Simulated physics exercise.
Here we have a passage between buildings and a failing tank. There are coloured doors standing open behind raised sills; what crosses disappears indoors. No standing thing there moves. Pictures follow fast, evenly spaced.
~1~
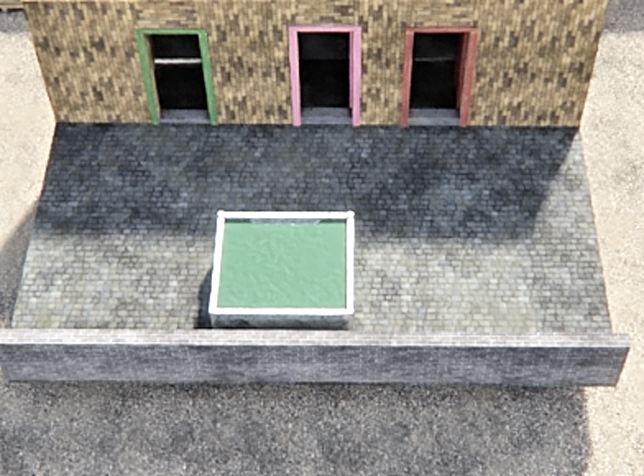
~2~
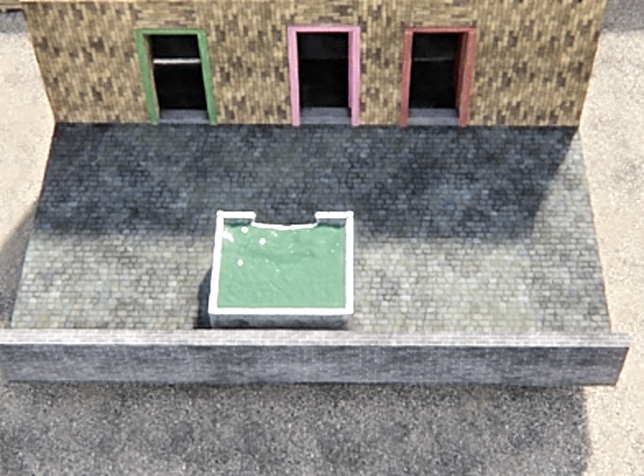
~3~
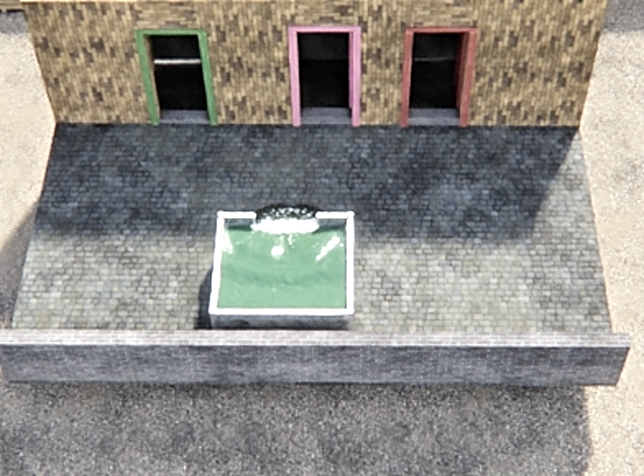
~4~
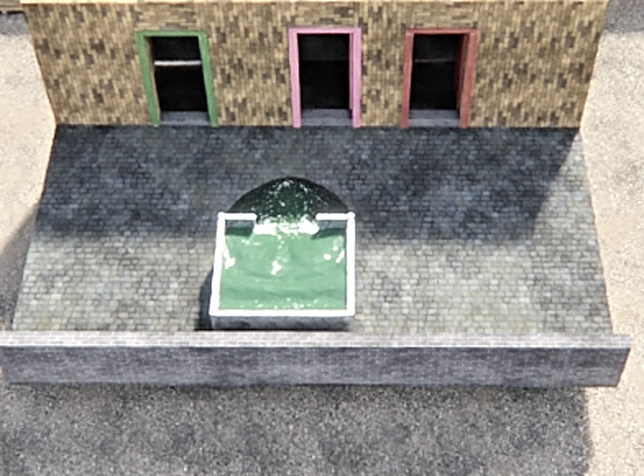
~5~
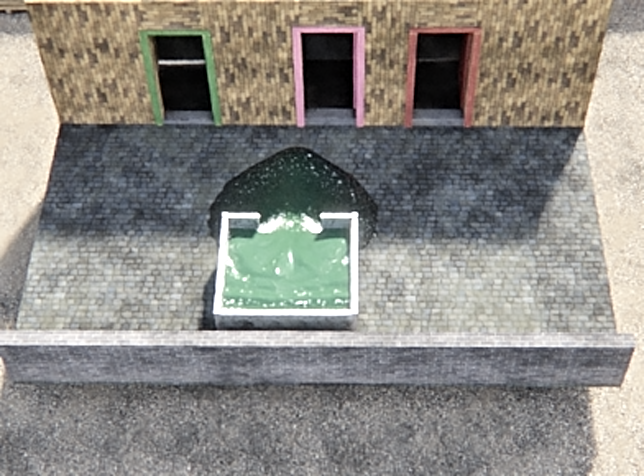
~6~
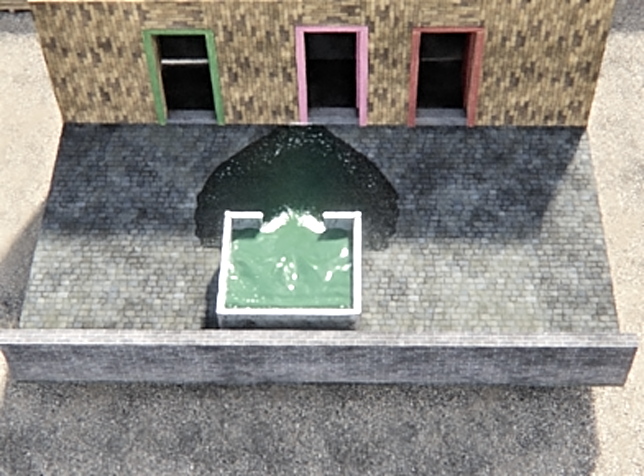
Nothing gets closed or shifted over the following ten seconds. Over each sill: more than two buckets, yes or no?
Green door: Yes, more; red door: No, not more; pink door: Yes, more.
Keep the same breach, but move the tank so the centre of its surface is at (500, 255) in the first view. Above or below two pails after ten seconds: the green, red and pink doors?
Green misses the limit, red tops the limit and pink misses the limit.
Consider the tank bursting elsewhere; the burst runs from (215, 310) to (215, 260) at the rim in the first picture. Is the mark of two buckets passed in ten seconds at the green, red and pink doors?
Green holds; red stays under; pink takes less.
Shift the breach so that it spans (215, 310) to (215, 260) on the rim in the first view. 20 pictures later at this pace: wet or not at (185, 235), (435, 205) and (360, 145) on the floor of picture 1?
Bone-dry, bone-dry, bone-dry.
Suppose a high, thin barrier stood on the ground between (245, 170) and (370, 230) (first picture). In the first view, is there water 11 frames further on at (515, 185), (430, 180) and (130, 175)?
The first spot is untouched, the second untouched, the third swamped.
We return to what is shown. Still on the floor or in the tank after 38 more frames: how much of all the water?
About 62 %.
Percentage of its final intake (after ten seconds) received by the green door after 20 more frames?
Roughly 85 per cent.
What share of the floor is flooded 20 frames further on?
45 %, roughly.
A moment on, water covers 25 % of the floor; the green door wet at the sill, nothing in, the red door not reached, the pink door over two buckets in.
Next, water covers 35 % of the floor; the green door over two buckets in, the red door wet at the sill, nothing in, the pink door far over two buckets in.
Then, water covers 45 % of the floor; the green door over two buckets in, the red door wet at the sill, nothing in, the pink door far over two buckets in.
Later, water covers 55 % of the floor; the green door over two buckets in, the red door wet at the sill, nothing in, the pink door far over two buckets in.
In the end, water covers 60 % of the floor; the green door over two buckets in, the red door wet at the sill, nothing in, the pink door far over two buckets in.
